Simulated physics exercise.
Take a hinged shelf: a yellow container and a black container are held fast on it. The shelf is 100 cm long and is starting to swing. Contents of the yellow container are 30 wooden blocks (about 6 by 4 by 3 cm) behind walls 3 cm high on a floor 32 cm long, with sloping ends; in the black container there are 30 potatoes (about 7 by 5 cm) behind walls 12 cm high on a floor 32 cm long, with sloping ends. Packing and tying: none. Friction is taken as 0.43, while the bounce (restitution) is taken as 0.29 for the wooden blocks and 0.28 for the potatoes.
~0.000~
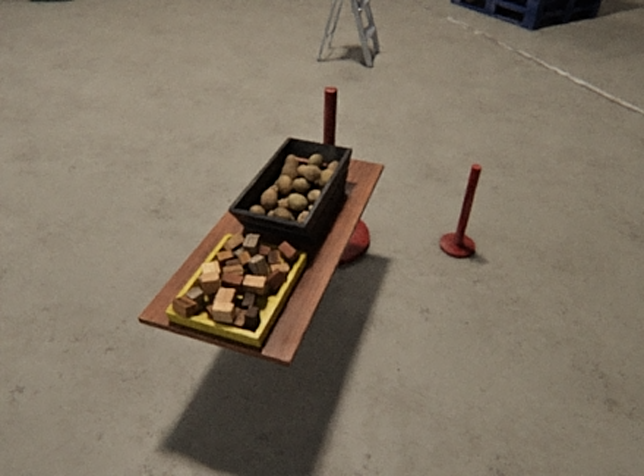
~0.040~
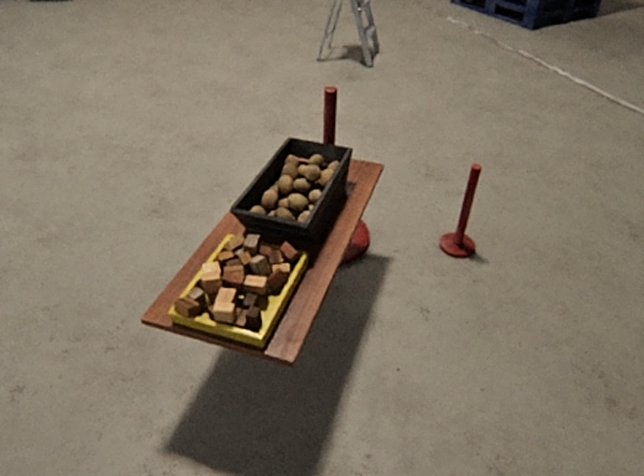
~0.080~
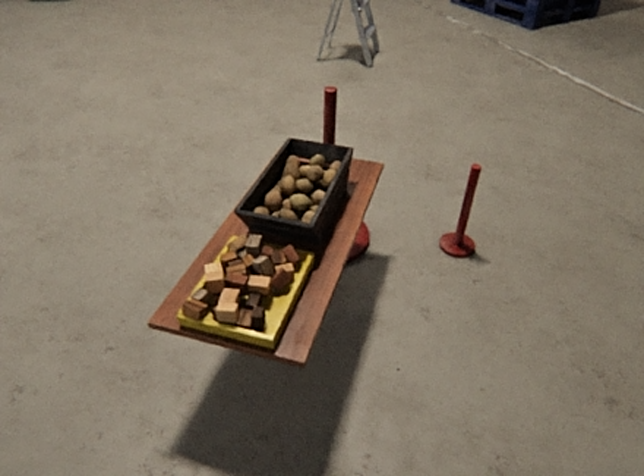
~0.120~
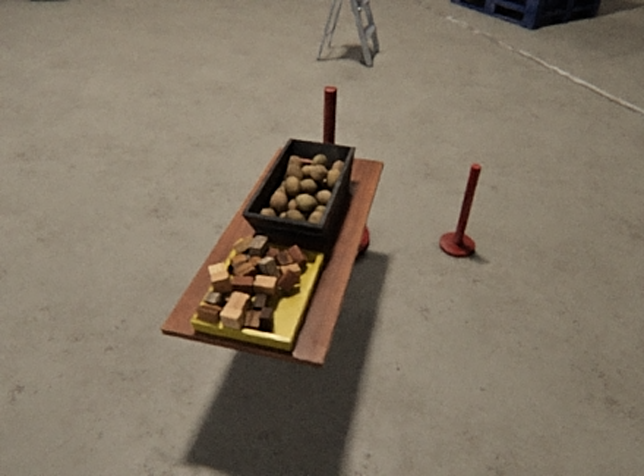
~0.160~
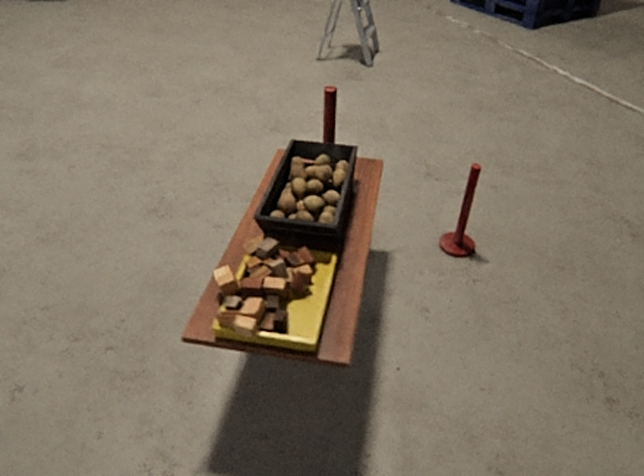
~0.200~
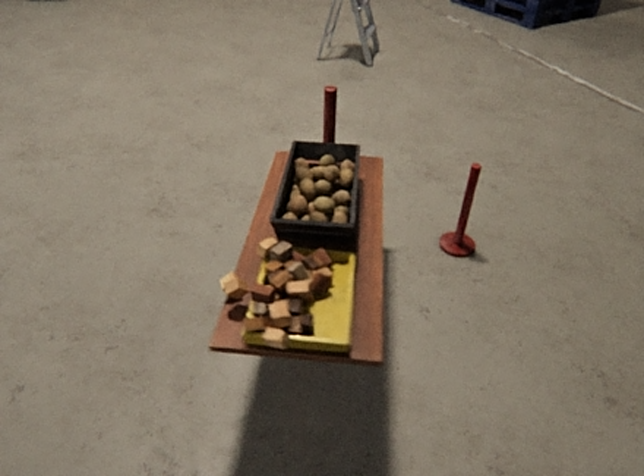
The clip shows a wooden shelf carrying a yellow container of wooden blocks and a black container of potatoes as it swings gradually to the right, the blocks shifting leftward and a few slipping over the yellow container's left side.
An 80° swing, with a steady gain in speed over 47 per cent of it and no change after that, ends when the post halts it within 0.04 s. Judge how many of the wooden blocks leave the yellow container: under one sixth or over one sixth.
Over one sixth of them leave.
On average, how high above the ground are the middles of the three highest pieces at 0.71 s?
Close to 60 cm up.
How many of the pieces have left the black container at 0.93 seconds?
Estimate for the black container by then: Some 0 out.
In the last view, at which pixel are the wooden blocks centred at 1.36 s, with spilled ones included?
I'd say near (521, 258).
After 0.51 s, end of the swing.
After 0.59 s, 11 of 30 out of the yellow container and 0 of 30 out of the black container.
After 0.71 s, 16 of 30 out of the yellow container and 0 of 30 out of the black container.
After 0.93 s, 16 of 30 out of the yellow container and 0 of 30 out of the black container.
When it is over (at 1.36 s), 16 of 30 out of the yellow container and 0 of 30 out of the black container. Asked share, 16 of 30, 53 per cent.
